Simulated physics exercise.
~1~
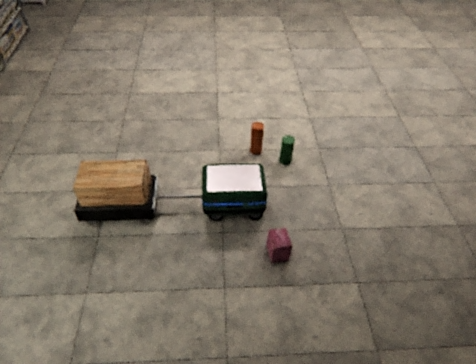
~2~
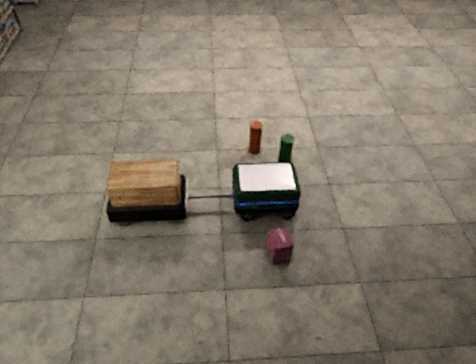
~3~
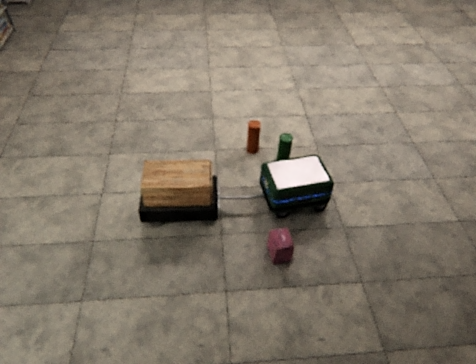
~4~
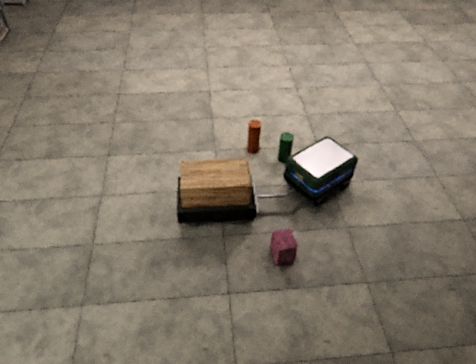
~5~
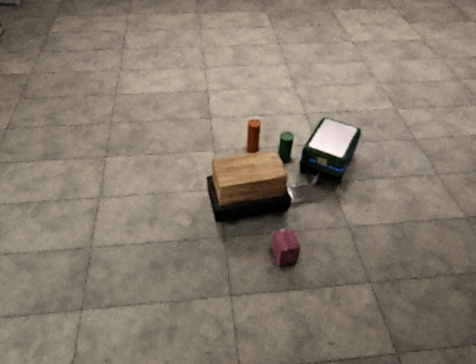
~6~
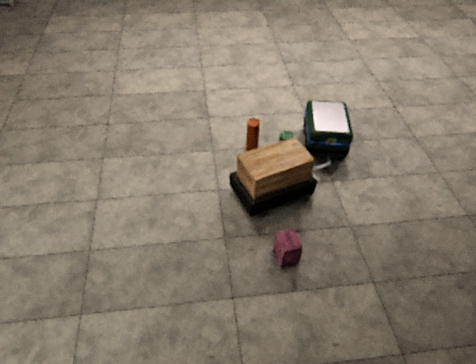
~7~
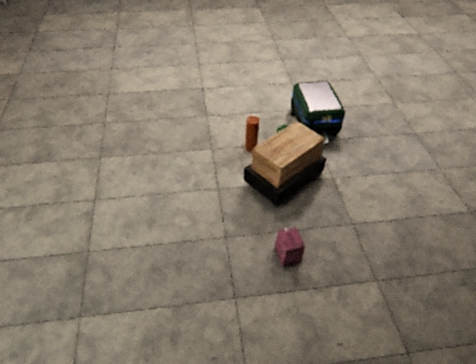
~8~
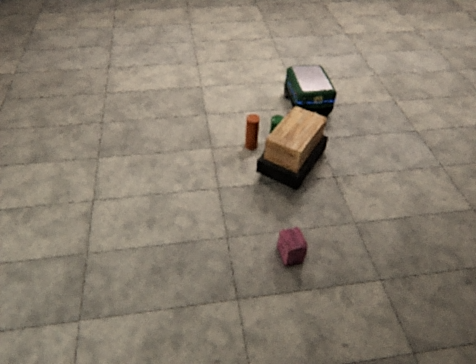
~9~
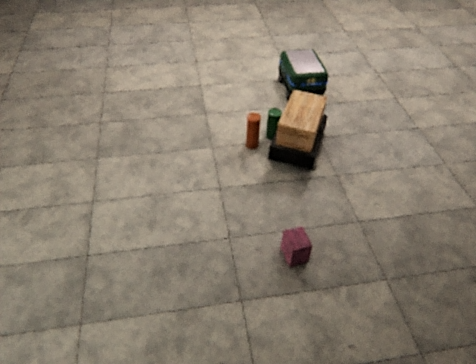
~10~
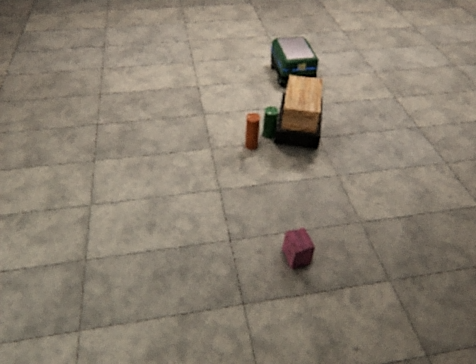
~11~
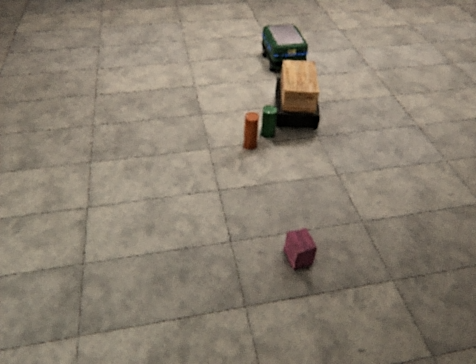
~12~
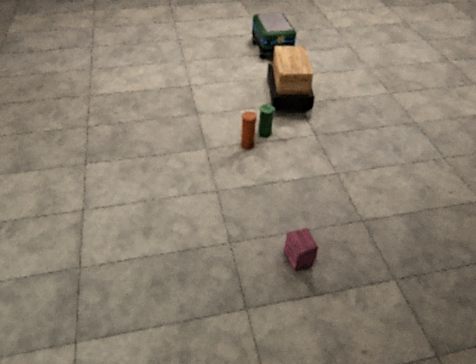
The clip opens on a gray tiled floor, where a green tug with a white top pulls a cart carrying a wooden block to the right, between two upright canisters and a pink box. Past the green canister, the tug curves left and heads away toward the back. The cart swings round after it, cutting inside the tug's path and partly hiding the green canister. As the cart passes, the green canister shifts slightly toward the orange one without toppling. The tug and cart continue into the distance, leaving the green canister upright but displaced, with the orange canister and pink box still in place.
